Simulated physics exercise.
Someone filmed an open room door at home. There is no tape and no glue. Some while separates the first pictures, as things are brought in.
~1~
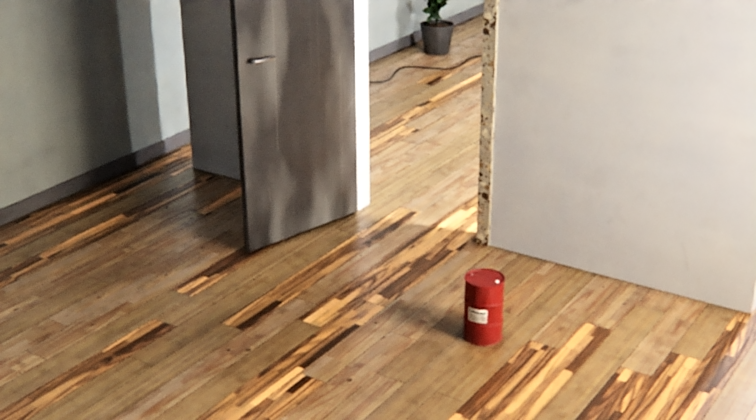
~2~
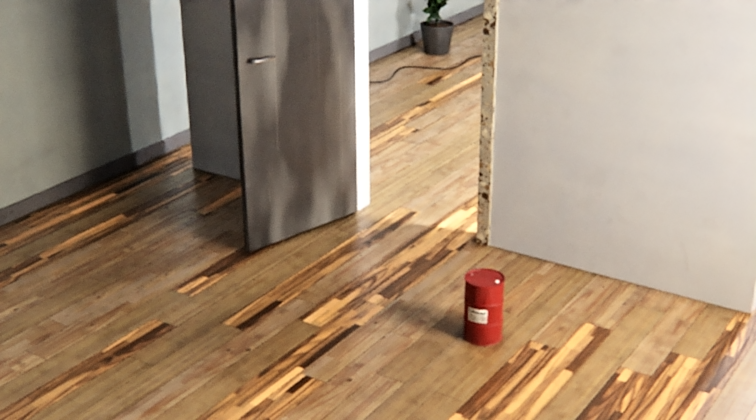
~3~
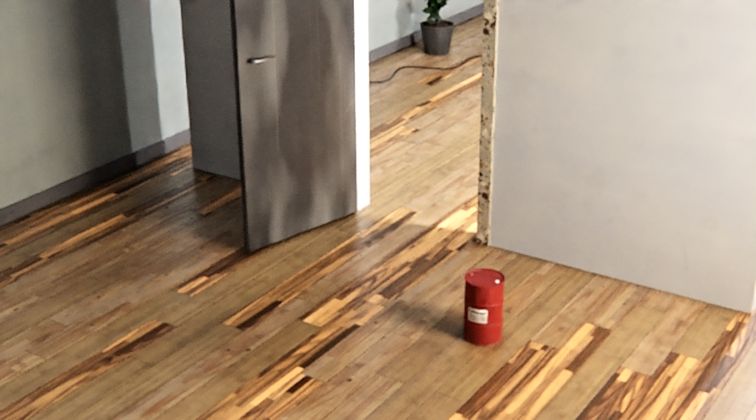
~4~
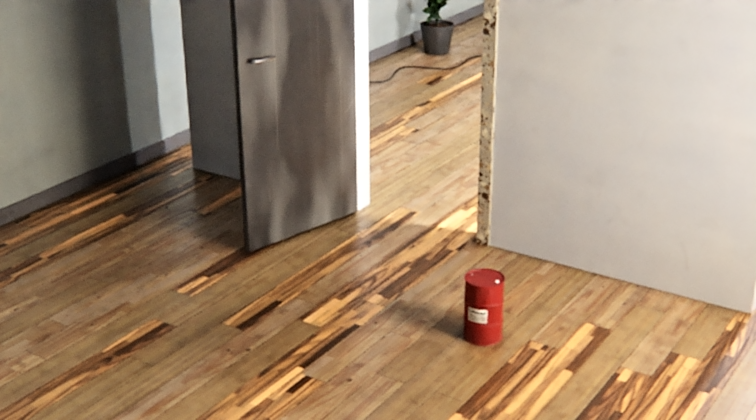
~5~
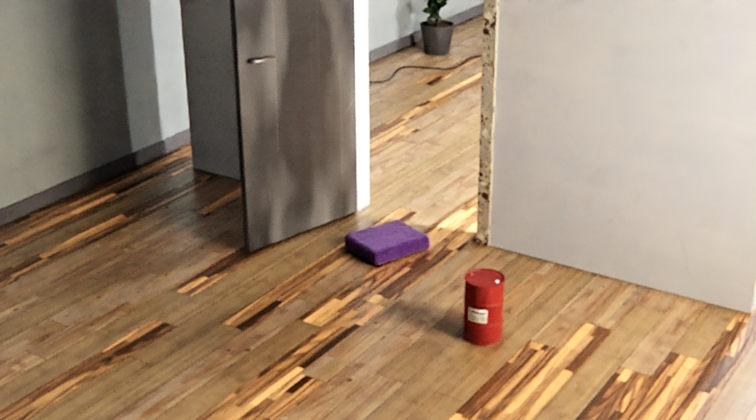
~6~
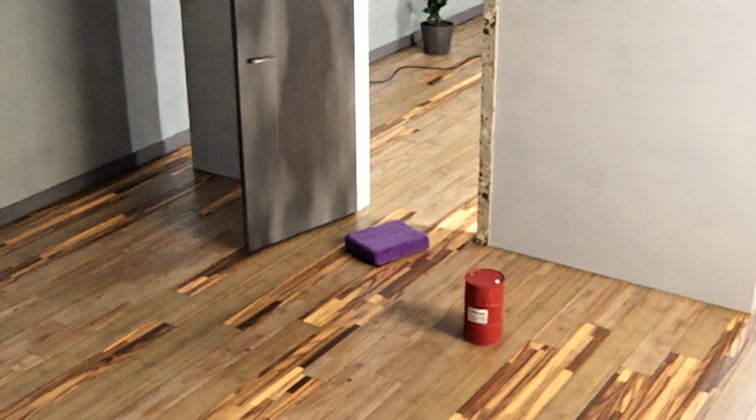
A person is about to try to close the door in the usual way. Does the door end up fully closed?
No: My bet is the door will never touch the frame.
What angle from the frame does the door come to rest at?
The answer is roughly 30°.
Then, 0.80 s after the last picture, open by 83°.
Then, 1.30 s after the last picture, open by 60°; purple cushion slid a little near (398, 242).
Then, 1.60 s after the last picture, open by 47°; purple cushion slid a little near (418, 242).
Then, 1.90 s after the last picture, open by 34°; purple cushion slid about its own width near (435, 241).
At rest, open by 28°; moved from the start, purple cushion; red canister in place. Seen from the same camera at the end, purple cushion near (444, 239).
